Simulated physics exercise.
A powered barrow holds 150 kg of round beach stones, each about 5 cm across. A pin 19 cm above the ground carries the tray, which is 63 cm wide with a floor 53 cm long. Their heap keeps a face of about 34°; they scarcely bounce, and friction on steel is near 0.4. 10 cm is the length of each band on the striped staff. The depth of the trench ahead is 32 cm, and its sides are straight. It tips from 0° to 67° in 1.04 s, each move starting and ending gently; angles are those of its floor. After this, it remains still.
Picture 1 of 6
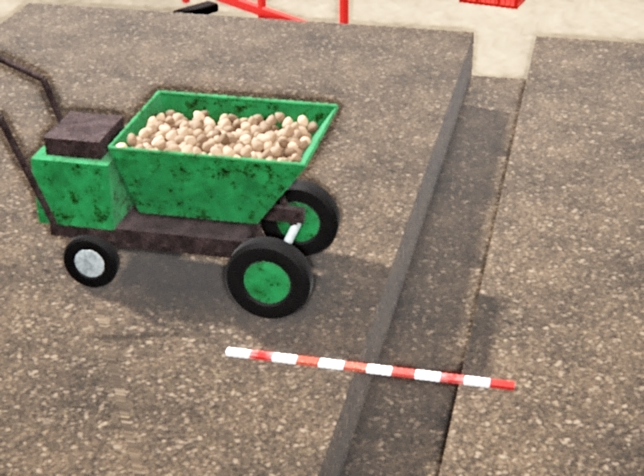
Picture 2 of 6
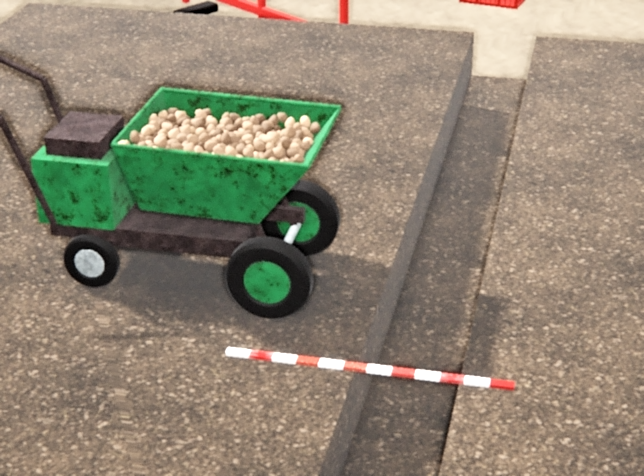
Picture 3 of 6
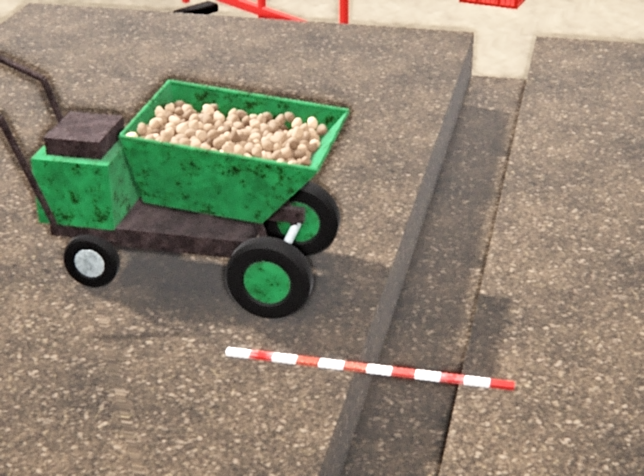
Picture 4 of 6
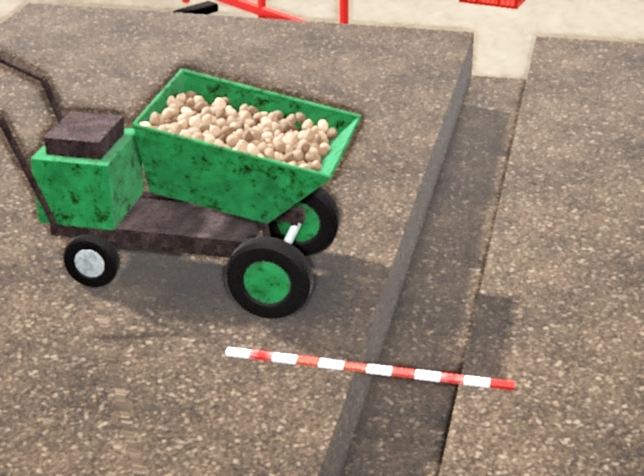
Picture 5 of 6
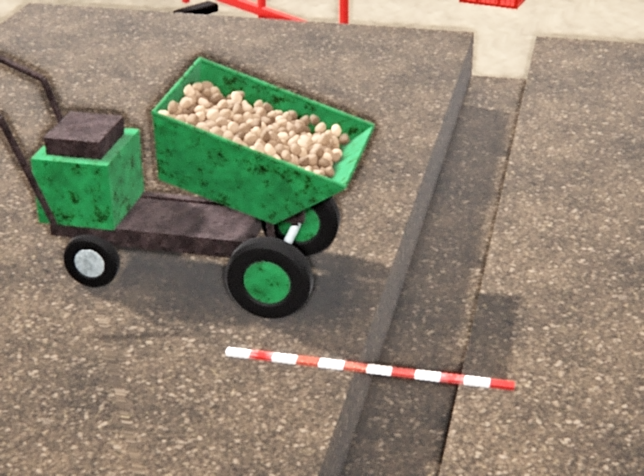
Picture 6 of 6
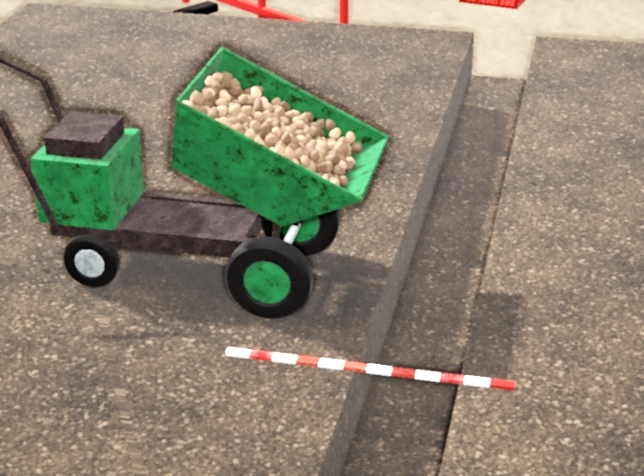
On a speckled brown paved surface beside a trench, a green barrow full of round, pale stones stood still while its tray slowly tilted toward the right, its left end rising clear of the dark frame.
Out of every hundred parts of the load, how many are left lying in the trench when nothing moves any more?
Around 70 in every hundred.
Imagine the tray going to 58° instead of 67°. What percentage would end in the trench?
With that change, near 55 per cent.
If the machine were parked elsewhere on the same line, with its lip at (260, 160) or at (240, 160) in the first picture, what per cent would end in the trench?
Roughly 100 percent for the first, and 100 percent for the second.
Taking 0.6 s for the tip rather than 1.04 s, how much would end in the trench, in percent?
I'd put it at some 50 in a hundred.
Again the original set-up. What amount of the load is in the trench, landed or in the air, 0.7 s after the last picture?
Some 25 per cent of the load by that point.
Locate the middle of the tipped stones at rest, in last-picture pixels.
Roughly at (455, 341).
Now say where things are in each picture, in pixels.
The tray is at 0°, its lip at (305, 166); the top of the load is at (193, 126), in the first picture.
The tray is at 1°, its lip at (308, 167); the top of the load is at (180, 124), in the second picture.
The tray is at 5°, its lip at (317, 171); the top of the load is at (187, 118), in the third picture.
The tray is at 11°, its lip at (330, 177); the top of the load is at (185, 107), in the fourth picture.
The tray is at 18°, its lip at (345, 187); the top of the load is at (196, 96), in the fifth picture.
Lip at (361, 200), floor tilted 26°, highest stones at (216, 86), in the sixth picture.
Then, 0.3 s after the last picture the floor is at 57°, 100 % in the tray; the foremost stones are at (403, 229).
Then, 0.7 s after the last picture the floor is at 67°, 66 % in the tray, 26 % in the trench, 8 % past the trench; the foremost stones are at (517, 311).
Then, 1.0 s after the last picture the floor is at 67°, 32 % in the tray, 39 % in the trench, 30 % past the trench; the foremost stones are past the picture's edge.
Then, 3.0 s after the last picture the floor is at 67°, 0 % in the tray, 70 % in the trench, 30 % past the trench; the foremost stones are past the picture's edge.
